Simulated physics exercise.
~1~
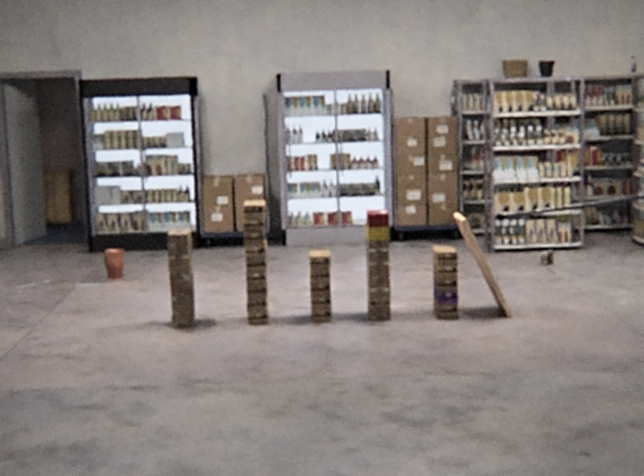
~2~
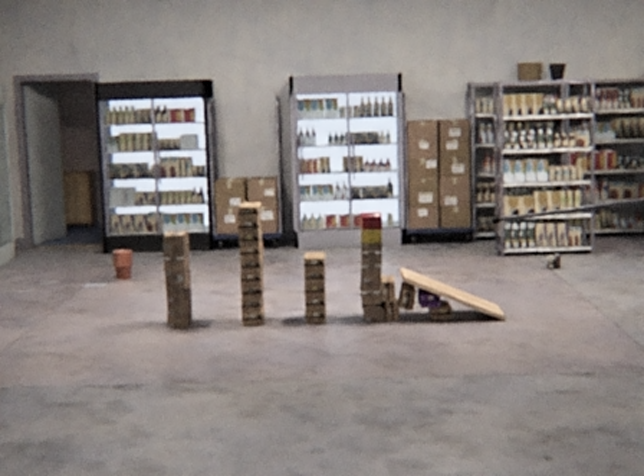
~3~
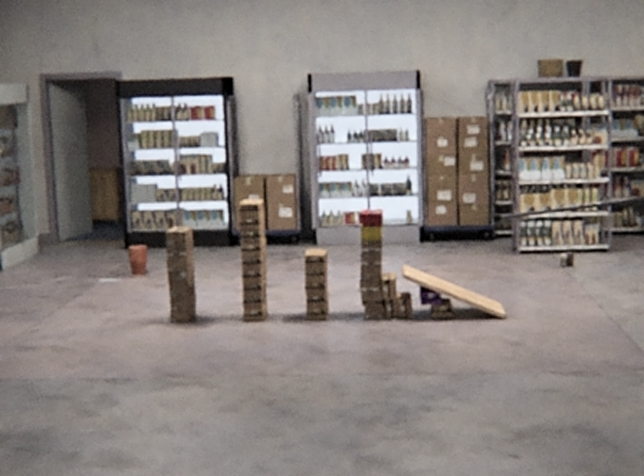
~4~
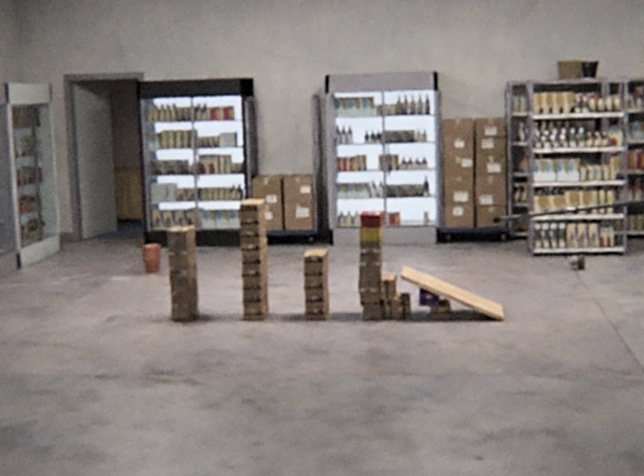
A pale wooden board leans at the right end of a row of five brown box piles on a concrete floor, seen from the front in a storeroom with lit display cases, cartons and stocked shelves behind. The board tips left onto the nearest short pile, which holds a purple box low down. That pile breaks apart, and some pieces land against the foot of the next pile, topped with red and yellow. The view drifts slightly sideways. At the end the board lies slanted over the purple box, while the other four piles stand, the red box still on top.
